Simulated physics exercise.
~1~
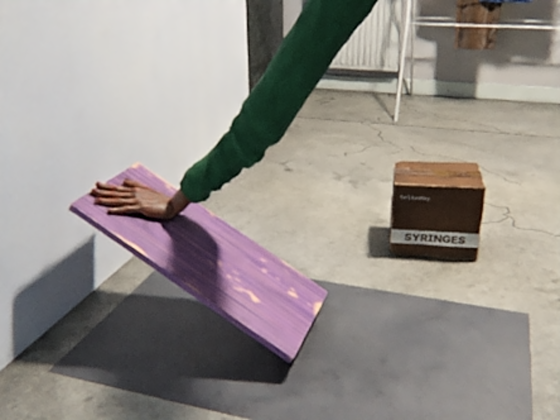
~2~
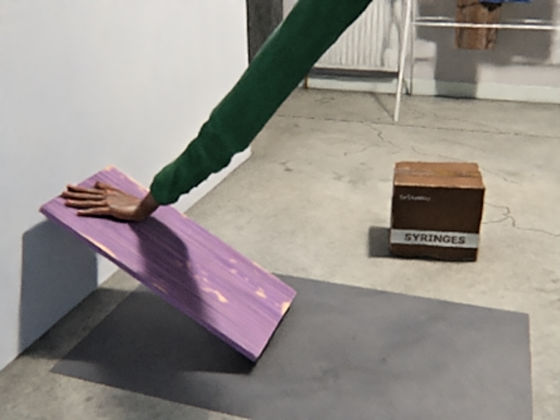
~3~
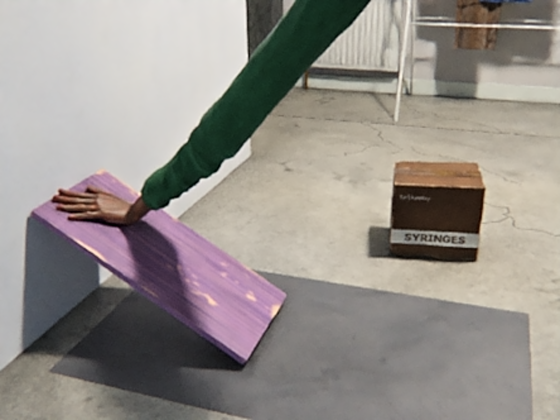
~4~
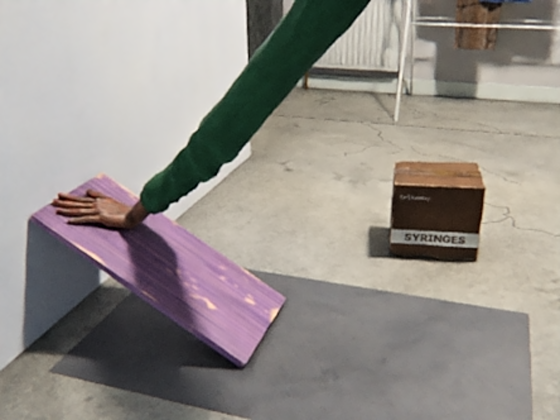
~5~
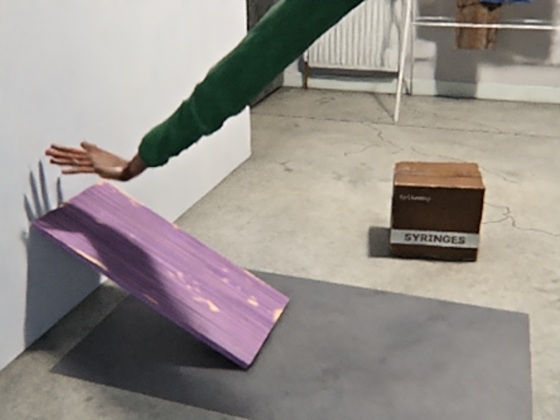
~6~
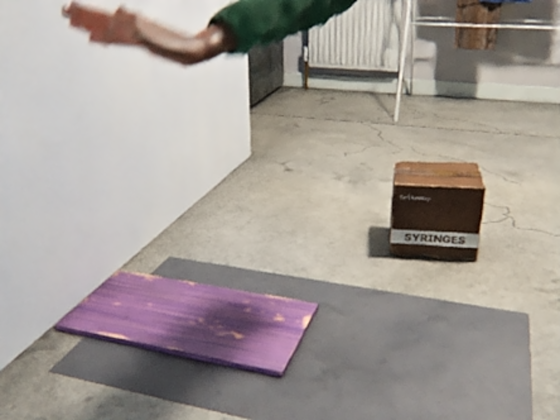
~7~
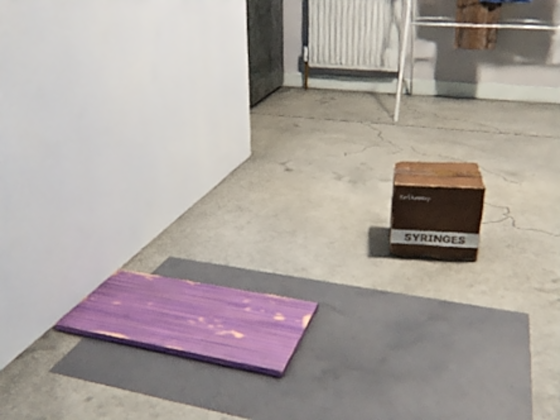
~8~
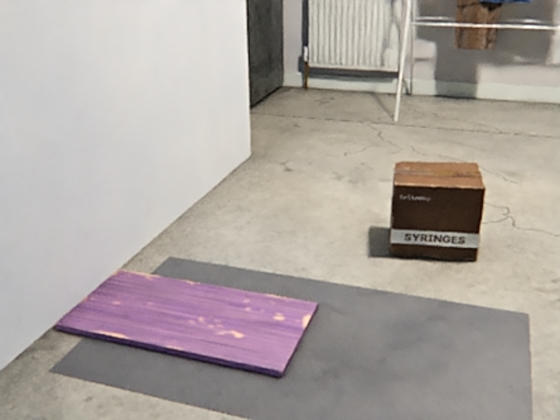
Purple board tilted by a hand toward a white wall, then released, dropping flat onto a grey mat near a brown box.
